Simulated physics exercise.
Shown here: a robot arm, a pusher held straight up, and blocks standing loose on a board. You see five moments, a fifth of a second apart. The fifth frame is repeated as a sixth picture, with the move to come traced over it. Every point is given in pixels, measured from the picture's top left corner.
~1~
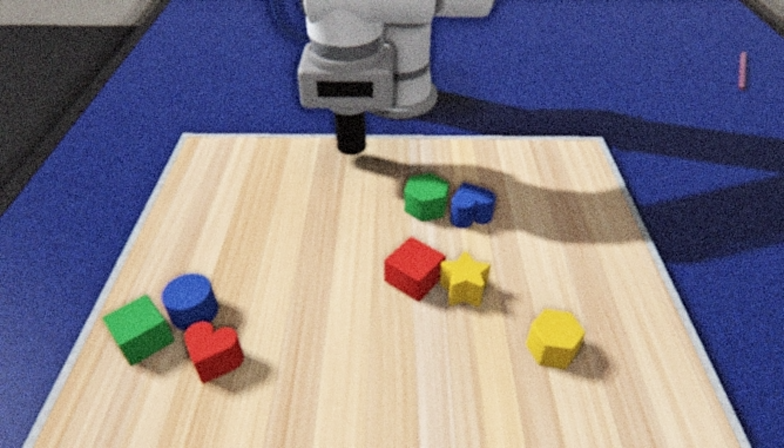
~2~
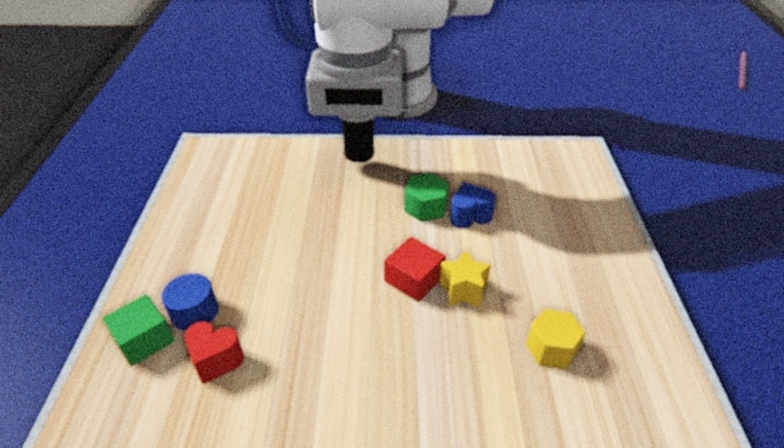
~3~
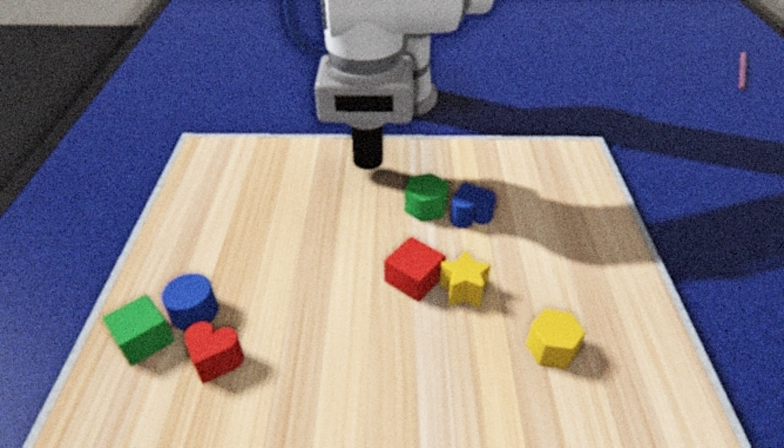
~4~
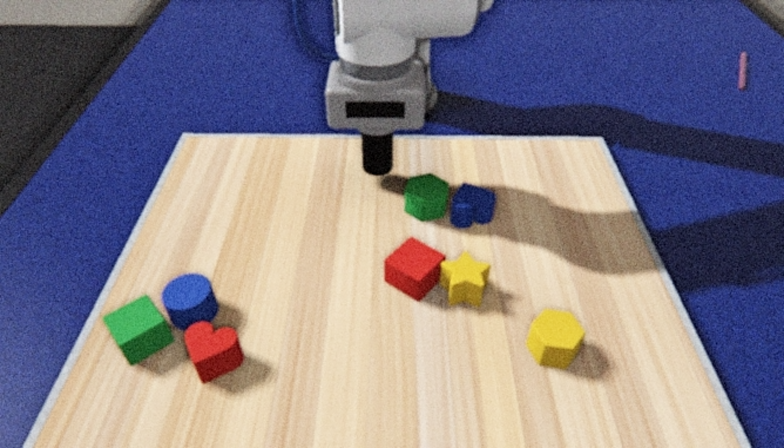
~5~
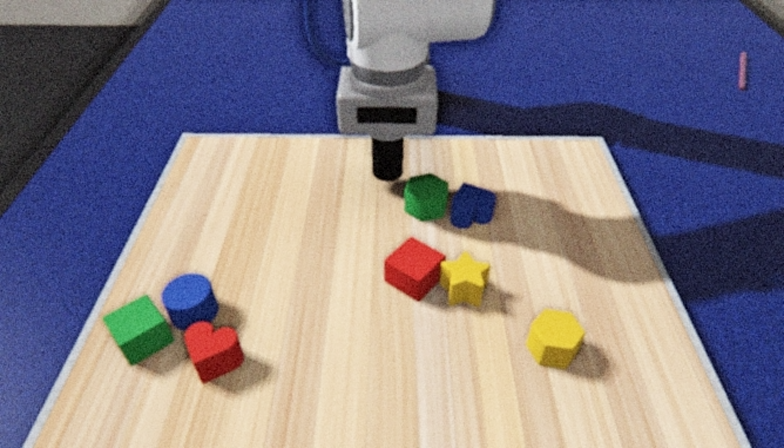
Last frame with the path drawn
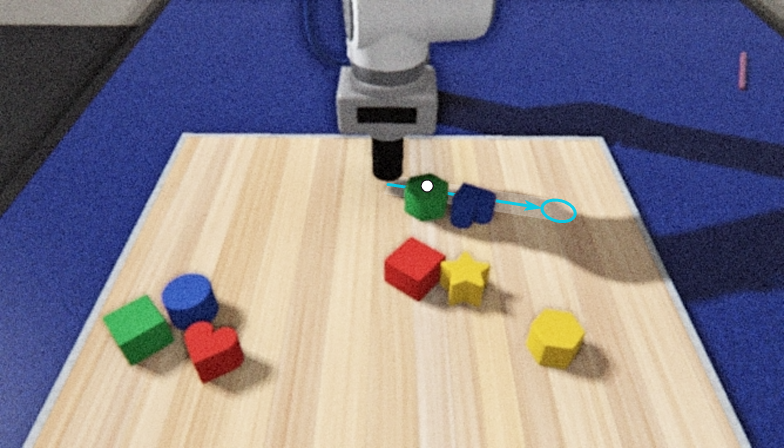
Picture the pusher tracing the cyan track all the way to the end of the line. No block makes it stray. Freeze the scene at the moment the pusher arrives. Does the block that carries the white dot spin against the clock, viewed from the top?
It seems not.
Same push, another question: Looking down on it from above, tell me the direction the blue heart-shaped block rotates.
Rotates counter-clockwise.
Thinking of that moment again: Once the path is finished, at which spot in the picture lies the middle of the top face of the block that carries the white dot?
At pixel (438, 195).
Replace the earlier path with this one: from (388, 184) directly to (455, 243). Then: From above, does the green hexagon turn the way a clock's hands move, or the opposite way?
From overhead, the rotation is counterclockwise.
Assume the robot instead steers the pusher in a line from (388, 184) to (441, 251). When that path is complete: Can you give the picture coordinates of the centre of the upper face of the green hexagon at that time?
Its top middle is near (483, 224).
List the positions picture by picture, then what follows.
The first frame shows pusher tip (352, 147); block tops, green hexagon (427, 186); blue heart-shaped block (473, 195).
The second frame shows pusher (359, 154); blocks unchanged.
The third frame shows pusher (368, 161); blocks unchanged.
The fourth frame shows pusher (378, 167); blocks unchanged.
The fifth frame shows pusher (388, 173); green hexagon (427, 186); blue heart-shaped block (473, 195).
Path on the board, from (388, 184) directly to (559, 211); the dot is on the green hexagon.
On the path given first. One third of the way, pusher (445, 181); green hexagon (438, 195), turned 20° clockwise; blue heart-shaped block (478, 199), turned 15° anticlockwise.
Two thirds of the way, pusher (502, 190); green hexagon (438, 195), turned 20° clockwise; blue heart-shaped block (479, 199), turned 20° anticlockwise.
At the end, pusher (562, 199); green hexagon (438, 195), turned 20° clockwise; blue heart-shaped block (479, 199), turned 20° anticlockwise.
